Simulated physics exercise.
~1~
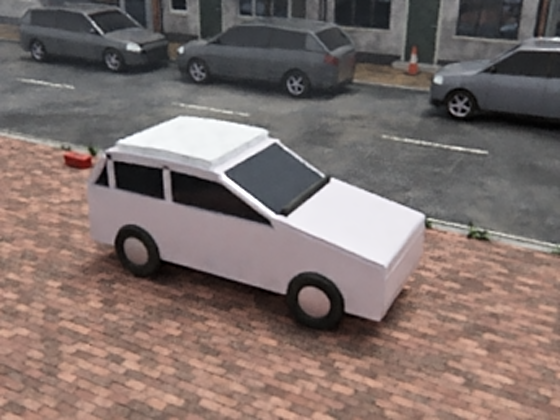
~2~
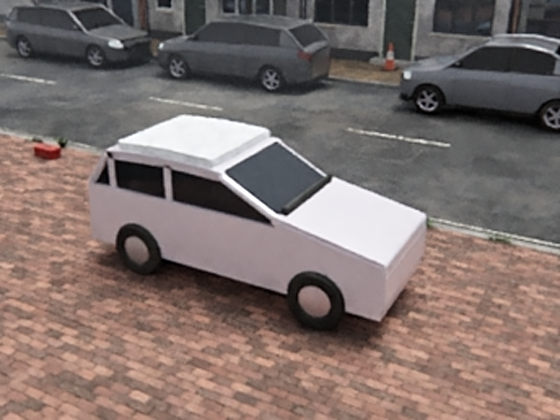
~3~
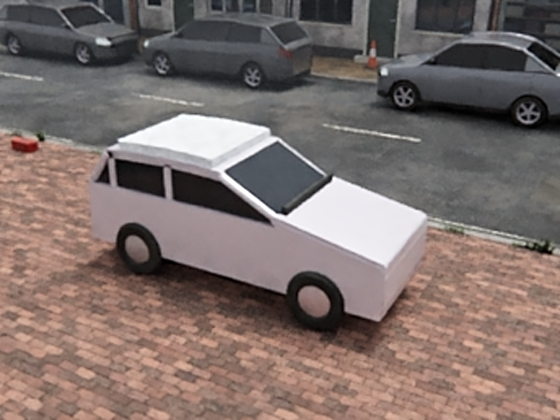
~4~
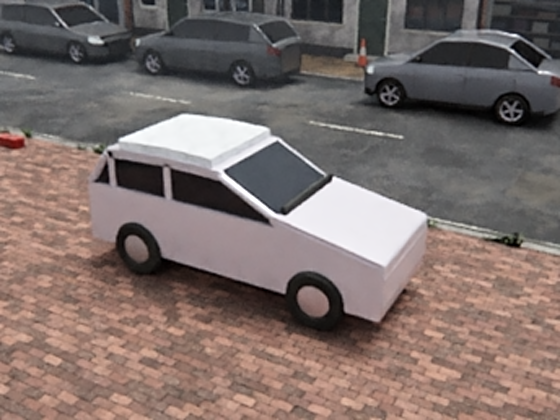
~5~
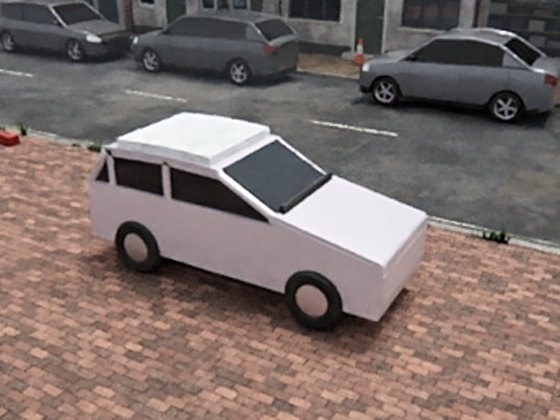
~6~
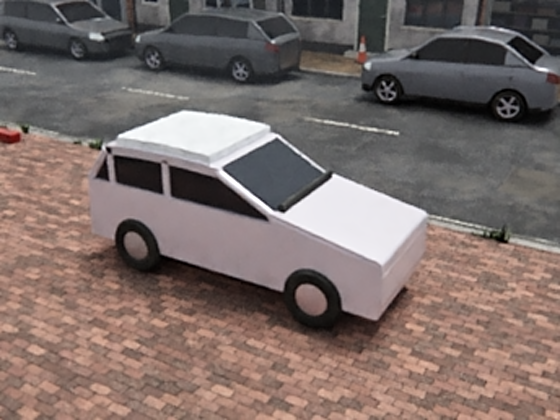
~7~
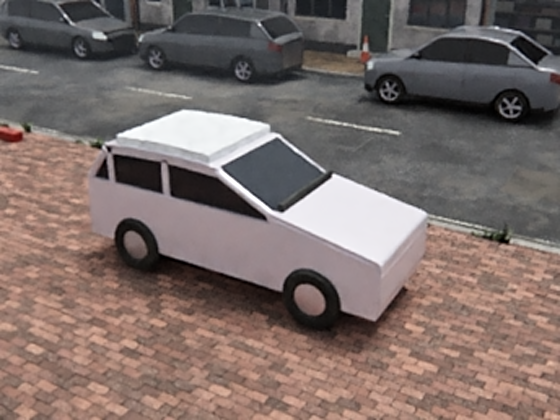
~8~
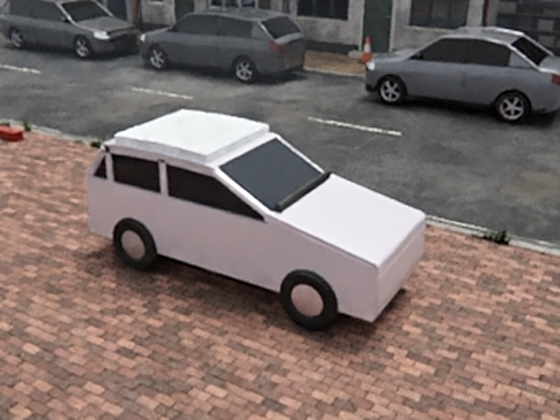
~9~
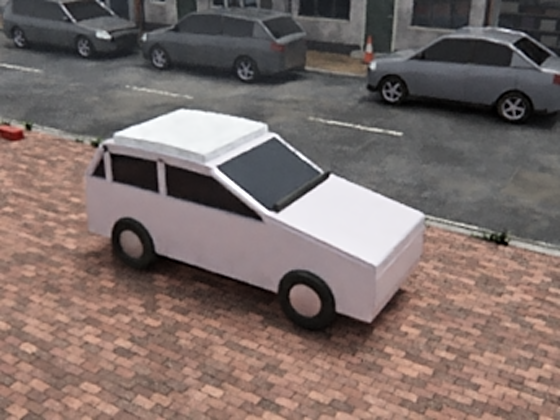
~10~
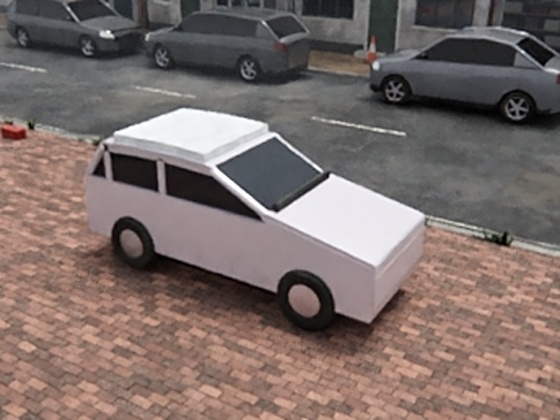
At first, a boxy white car with a flat slab of white snow on its roof moves along red brick paving, nose pointing right, while the view travels with it. Grey parked cars, an orange cone and a small red object across the street slip steadily leftward behind it. The drift of the background then slows and comes almost to a stop, as the car halts. The snow stays on the roof in one piece, with no visible slide. It ends with the car still, its dark windscreen and bonnet clear of snow.
